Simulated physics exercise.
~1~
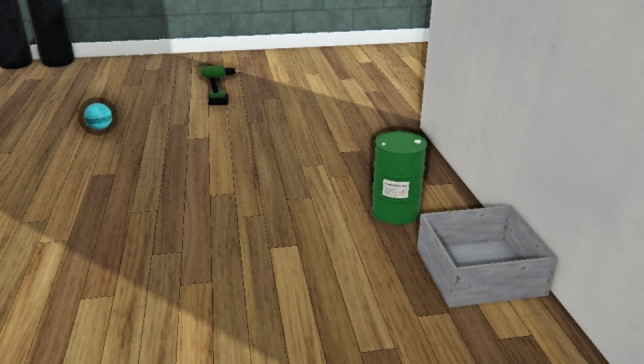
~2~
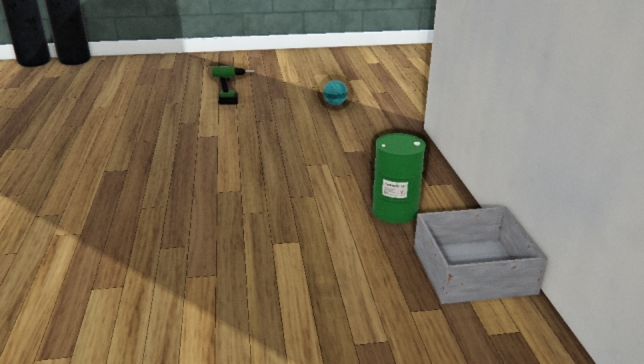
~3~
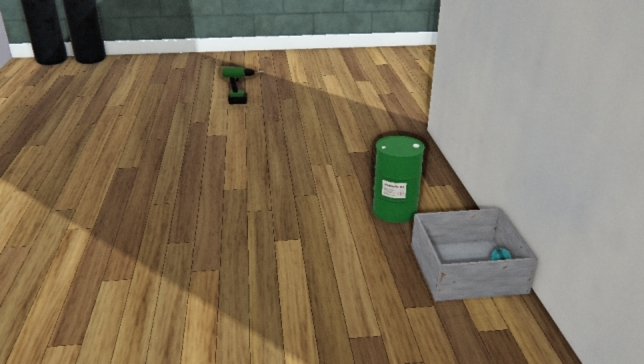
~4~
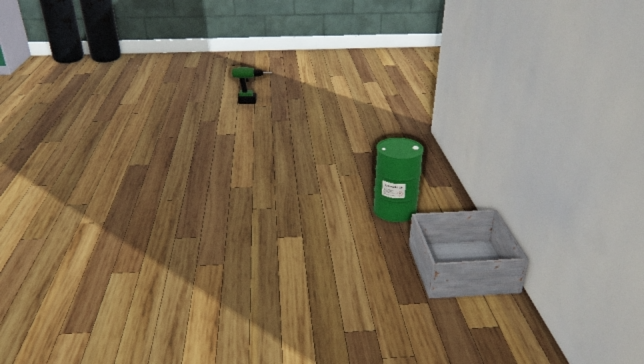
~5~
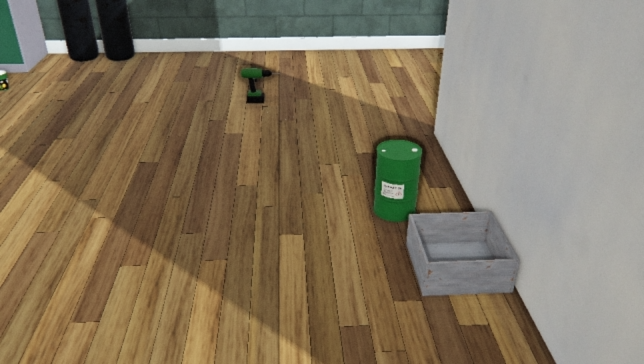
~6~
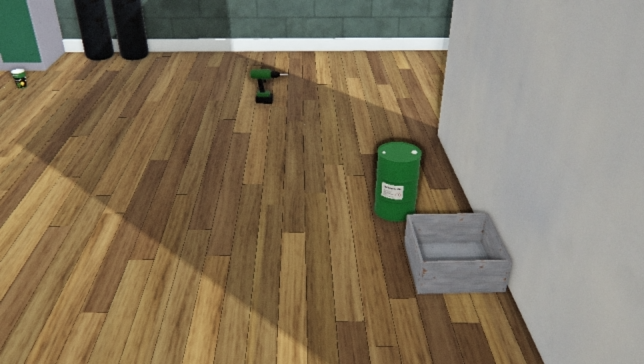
In a wood-floored room, a turquoise ball flies right and lands inside an open box.
